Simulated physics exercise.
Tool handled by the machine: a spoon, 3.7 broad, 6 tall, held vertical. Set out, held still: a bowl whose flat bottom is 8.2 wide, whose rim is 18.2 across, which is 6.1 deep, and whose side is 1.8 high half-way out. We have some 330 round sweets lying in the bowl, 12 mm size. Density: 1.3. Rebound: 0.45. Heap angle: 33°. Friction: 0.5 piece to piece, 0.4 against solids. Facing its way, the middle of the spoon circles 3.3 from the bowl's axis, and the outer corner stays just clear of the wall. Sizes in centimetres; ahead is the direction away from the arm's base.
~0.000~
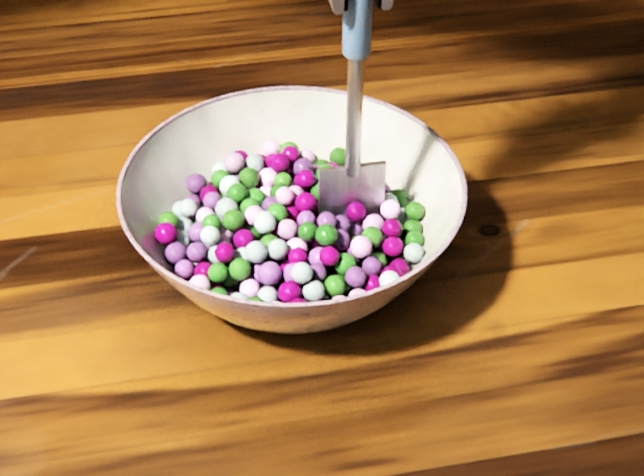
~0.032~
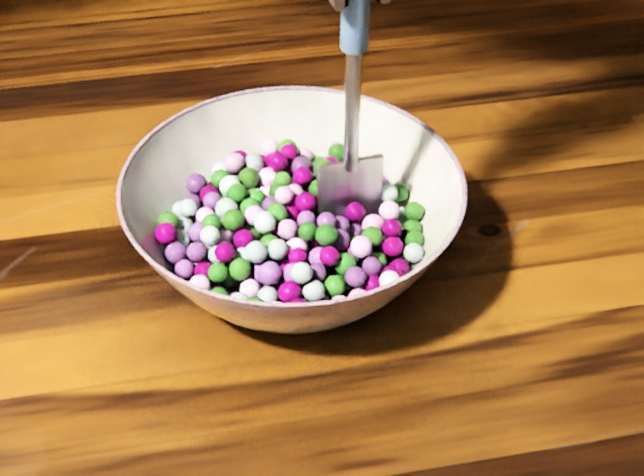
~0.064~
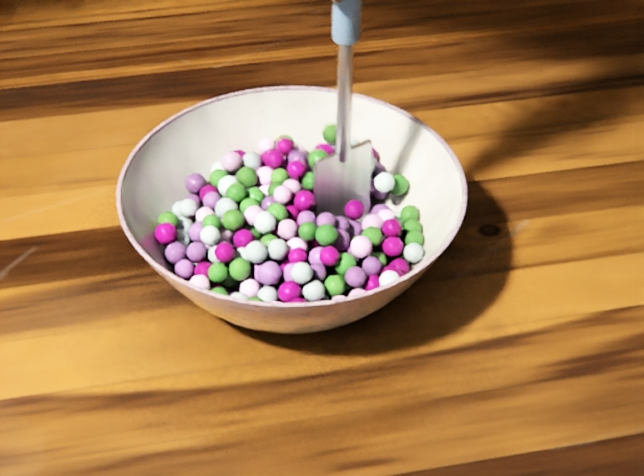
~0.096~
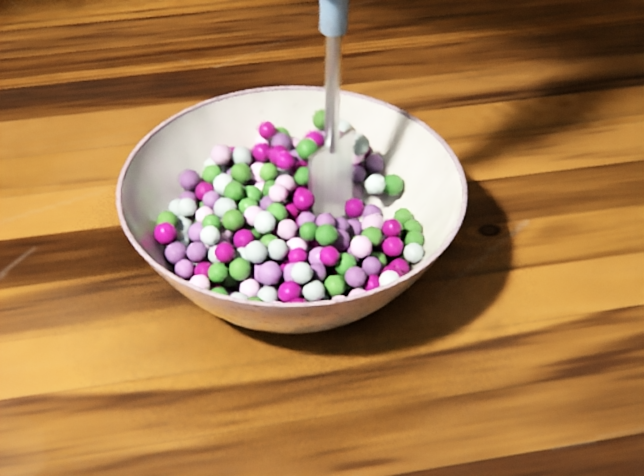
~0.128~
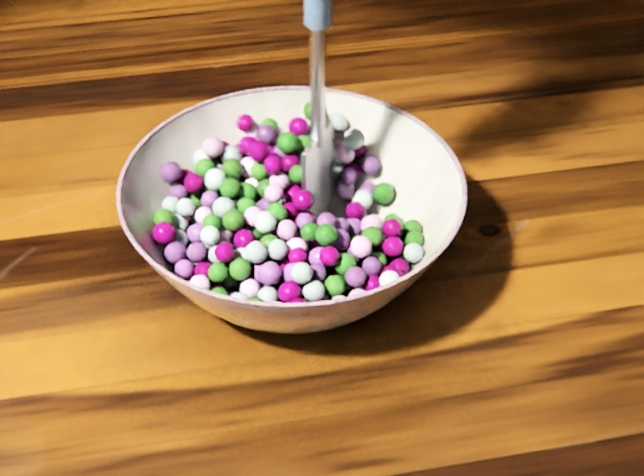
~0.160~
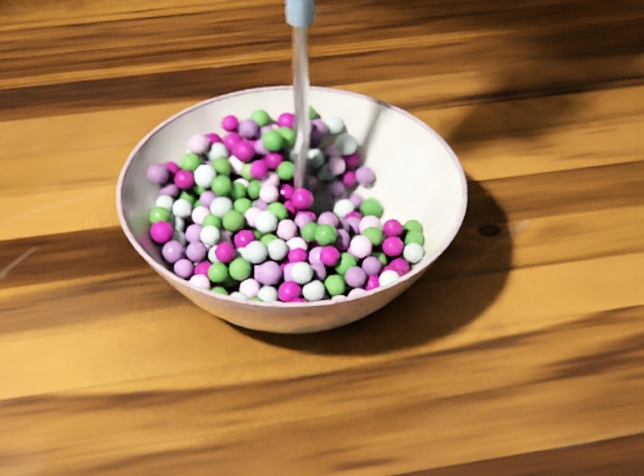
A vertical spatula held by a machine sweeping left through pink, green, white and purple balls in a still white bowl, heaping them toward the back.
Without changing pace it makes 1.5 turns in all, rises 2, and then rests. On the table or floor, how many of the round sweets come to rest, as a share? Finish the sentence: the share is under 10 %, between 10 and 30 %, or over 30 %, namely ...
The share is under 10 %.
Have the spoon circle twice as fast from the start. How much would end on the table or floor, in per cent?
Roughly 25 per cent.
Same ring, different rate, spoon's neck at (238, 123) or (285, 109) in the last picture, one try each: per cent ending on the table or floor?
Some 25 and 5 per cent respectively.
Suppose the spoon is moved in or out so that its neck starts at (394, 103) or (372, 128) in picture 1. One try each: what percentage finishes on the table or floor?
Close to 10 and 15 in a hundred.
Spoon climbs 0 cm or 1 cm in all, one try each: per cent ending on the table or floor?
Close to 5 percent and close to 5 percent.
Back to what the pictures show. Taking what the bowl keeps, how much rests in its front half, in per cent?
About 55 per cent.
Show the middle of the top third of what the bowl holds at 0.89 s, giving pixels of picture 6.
(284, 166).
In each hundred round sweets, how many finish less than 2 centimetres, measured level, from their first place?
About 5 %.
By 0.52 s, 254° round, highest piece 8 above the table; 323 in the bowl, 7 on the table or floor, 2 in flight or on the tool.
By 0.89 s, 78° round, highest piece 7 above the table; 321 in the bowl, 11 on the table or floor.
By 1.27 s, 180° round, highest piece 6 above the table; 320 in the bowl, 12 on the table or floor.
By 1.97 s, 180° round, highest piece 6 above the table; 320 in the bowl, 12 on the table or floor.
Final count, 320 in the bowl, 12 on the table or floor. That is 4 % on the table or floor.
